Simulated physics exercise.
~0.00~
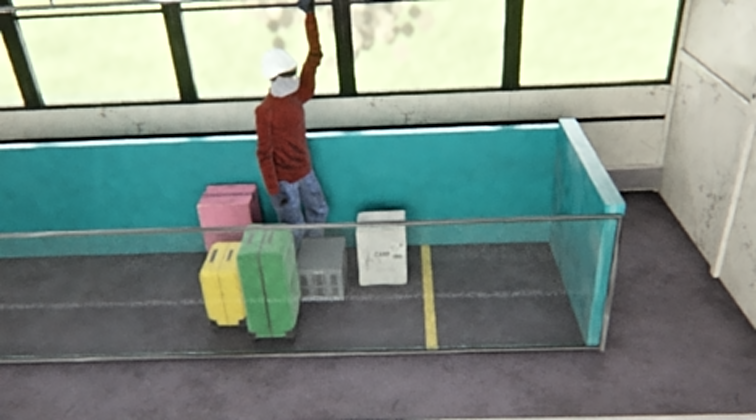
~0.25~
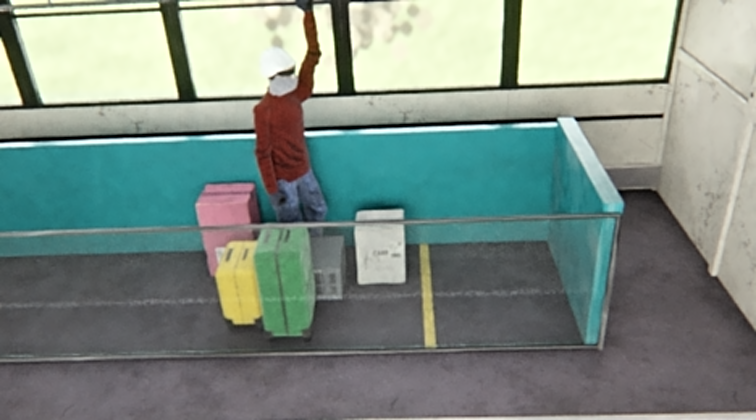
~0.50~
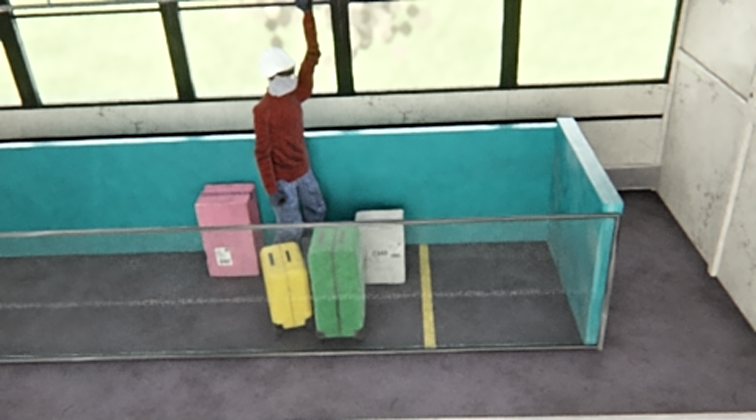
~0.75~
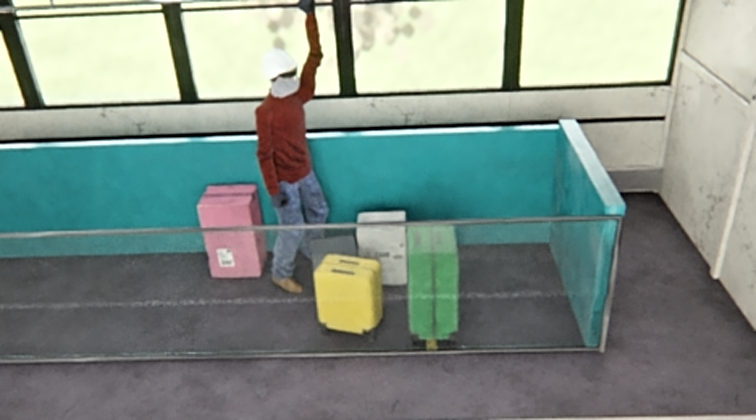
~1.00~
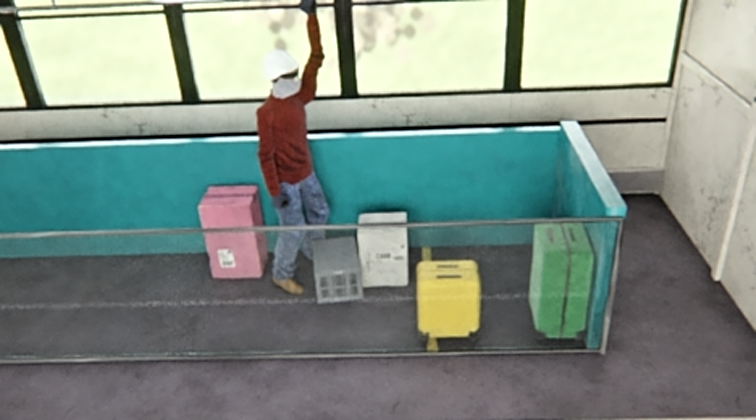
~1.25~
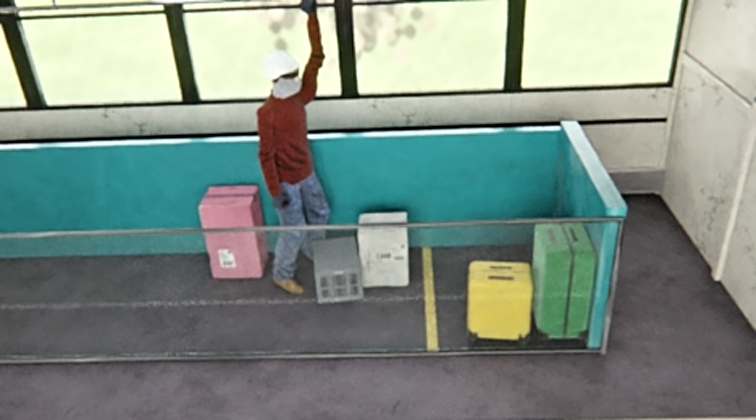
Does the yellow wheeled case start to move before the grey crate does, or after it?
The yellow wheeled case starts to move first, and the grey crate shifts only later.
